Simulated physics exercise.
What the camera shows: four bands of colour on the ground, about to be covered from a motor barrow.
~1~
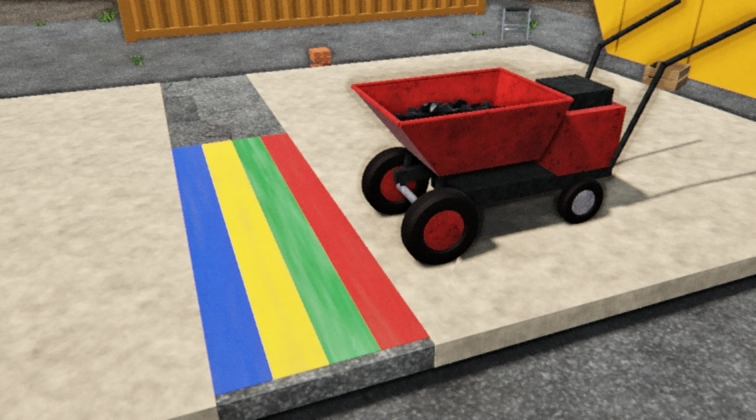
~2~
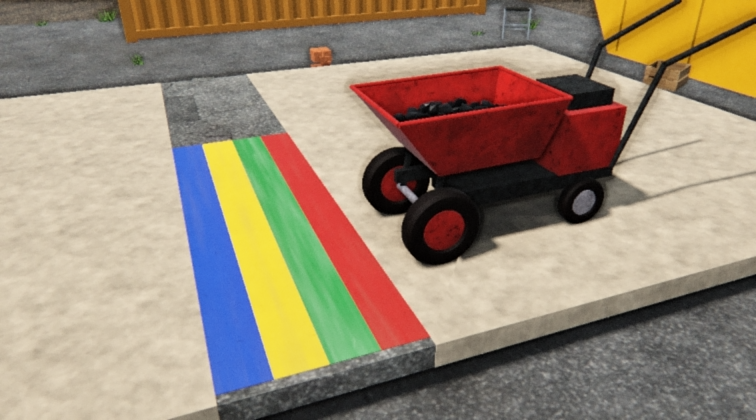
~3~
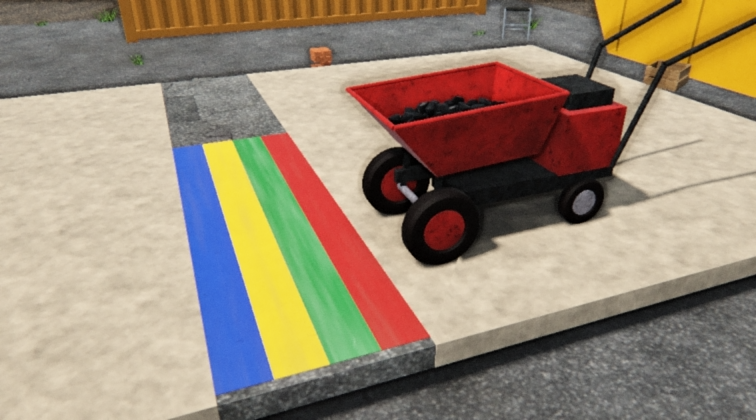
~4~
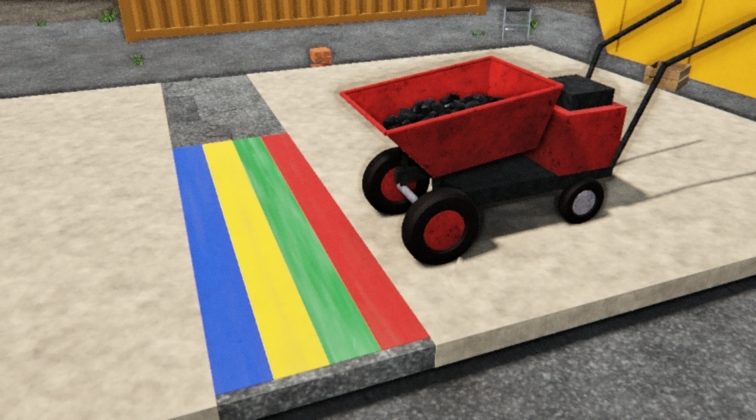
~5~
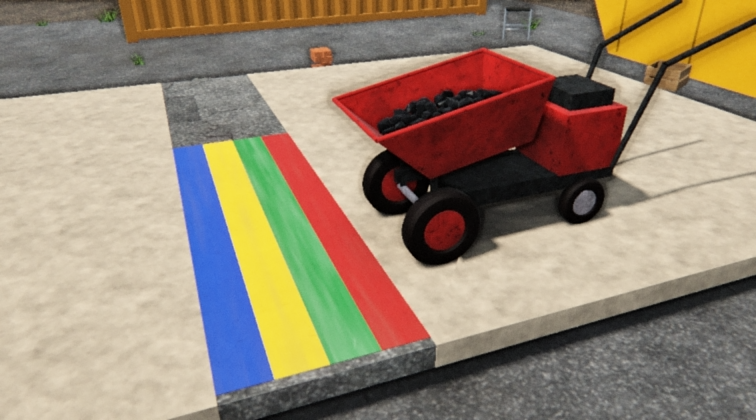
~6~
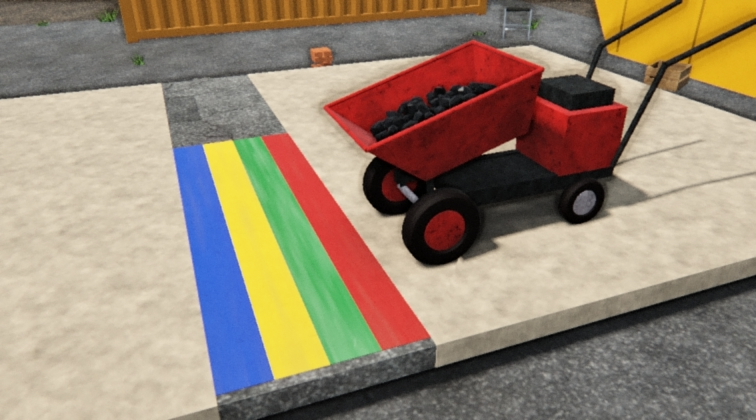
On a pale concrete slab beside a strip painted blue, yellow, green and red, a red motor barrow stands with dark lumps in its level skip. The skip barely begins to tilt, then its back end rises steadily and its lip lowers toward the coloured bands, while the wheels stay still.
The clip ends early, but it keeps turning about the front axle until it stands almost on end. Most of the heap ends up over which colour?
It ends up mostly over yellow.
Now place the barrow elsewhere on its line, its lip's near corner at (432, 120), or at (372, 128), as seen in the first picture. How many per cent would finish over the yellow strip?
About 20 %, then 40 %.
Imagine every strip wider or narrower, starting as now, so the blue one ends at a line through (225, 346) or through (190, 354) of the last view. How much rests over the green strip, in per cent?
Near 20 and then 30 in a hundred.
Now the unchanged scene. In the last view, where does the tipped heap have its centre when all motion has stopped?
About pixel (265, 262).
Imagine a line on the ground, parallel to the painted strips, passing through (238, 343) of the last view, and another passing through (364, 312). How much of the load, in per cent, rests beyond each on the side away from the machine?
Close to 20 and 80 per cent respectively.
Soon, skip tipped steeply; all in the skip.
A while on, skip tipped right over; nearly all in the skip; a stray few over the green strip; a stray few over the yellow strip.
Towards the end, skip tipped right over; about a third in the skip; a small part over the green strip; about a third over the yellow strip; a small part over the blue strip; a stray few off the paint.
Finally, skip tipped right over; about a quarter in the skip; none over the red strip; about a quarter over the green strip; about a third over the yellow strip; about a quarter over the blue strip; a small part off the paint.
